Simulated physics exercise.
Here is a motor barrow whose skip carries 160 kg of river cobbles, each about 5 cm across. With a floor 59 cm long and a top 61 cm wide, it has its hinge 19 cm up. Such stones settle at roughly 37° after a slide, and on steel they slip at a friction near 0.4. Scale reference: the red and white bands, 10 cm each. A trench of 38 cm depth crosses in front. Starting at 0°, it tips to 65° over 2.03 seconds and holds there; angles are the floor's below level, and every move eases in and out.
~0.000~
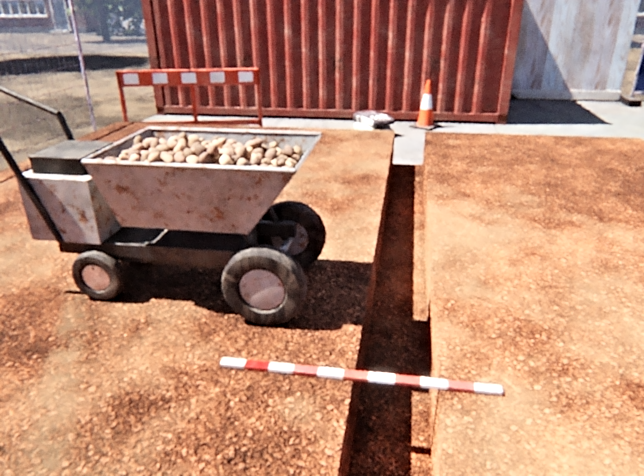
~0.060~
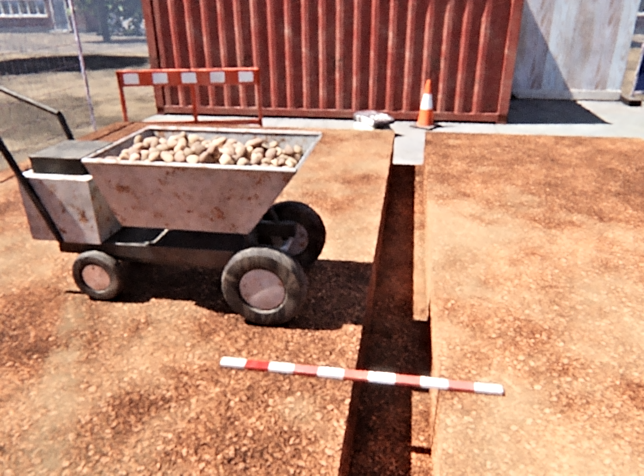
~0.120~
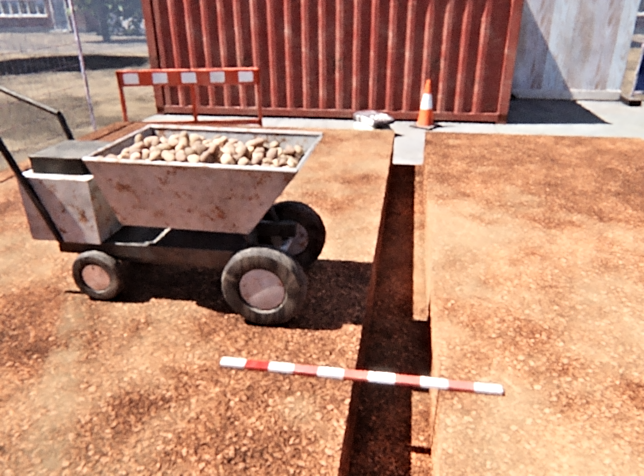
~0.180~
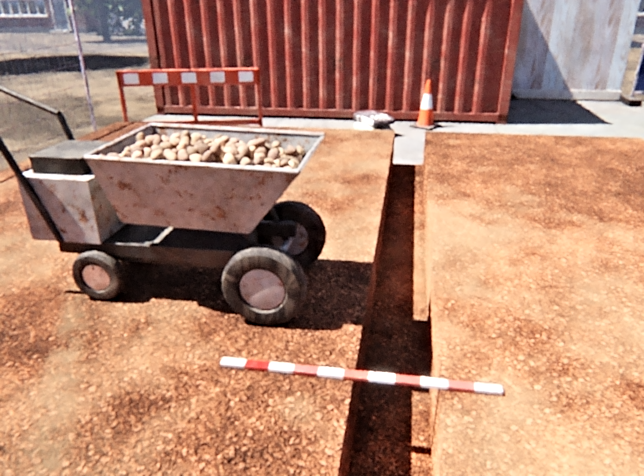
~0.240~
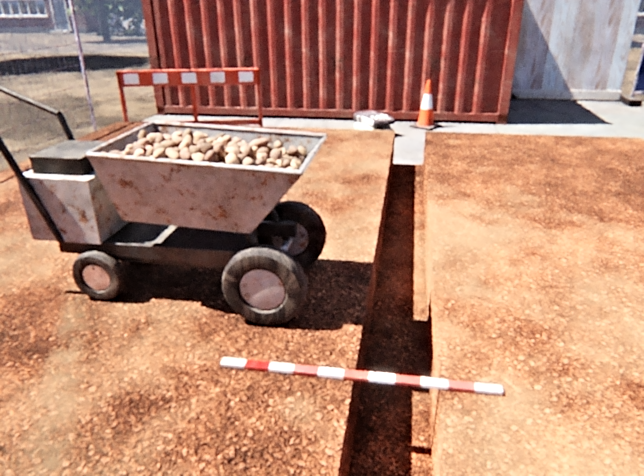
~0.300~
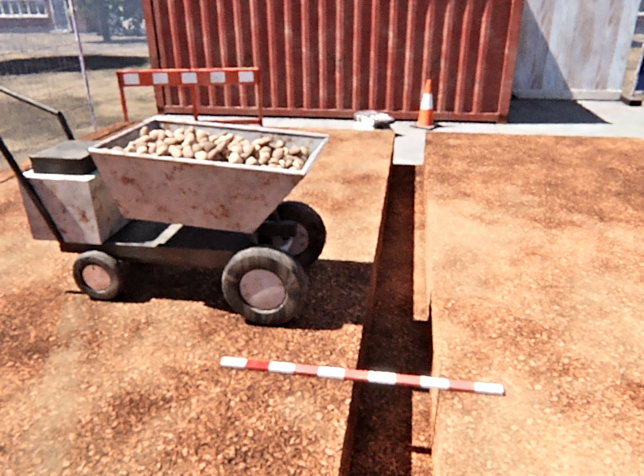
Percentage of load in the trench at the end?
63 per cent.
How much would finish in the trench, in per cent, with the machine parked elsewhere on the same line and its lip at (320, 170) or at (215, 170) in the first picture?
About 45 per cent first, then about 70 per cent.
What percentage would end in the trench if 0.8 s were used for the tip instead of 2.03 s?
Near 45 per cent.
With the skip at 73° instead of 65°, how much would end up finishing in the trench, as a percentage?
In that case some 60 per cent.
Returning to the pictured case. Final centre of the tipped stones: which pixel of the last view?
About (417, 340).
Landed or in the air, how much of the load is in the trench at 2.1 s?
By then, around 20 percent.
After 1.5 s the floor is at 55°; 99 % in the skip, 1 % in the trench; the foremost stones are at (401, 234).
After 2.1 s the floor is at 65°; 56 % in the skip, 20 % in the trench, 24 % past the trench; the foremost stones are at (552, 334).
After 2.5 s the floor is at 65°; 35 % in the skip, 30 % in the trench, 35 % past the trench; the foremost stones are at (611, 307).
After 4.4 s the floor is at 65°; 4 % in the skip, 63 % in the trench, 33 % past the trench; the foremost stones are past the picture's edge.
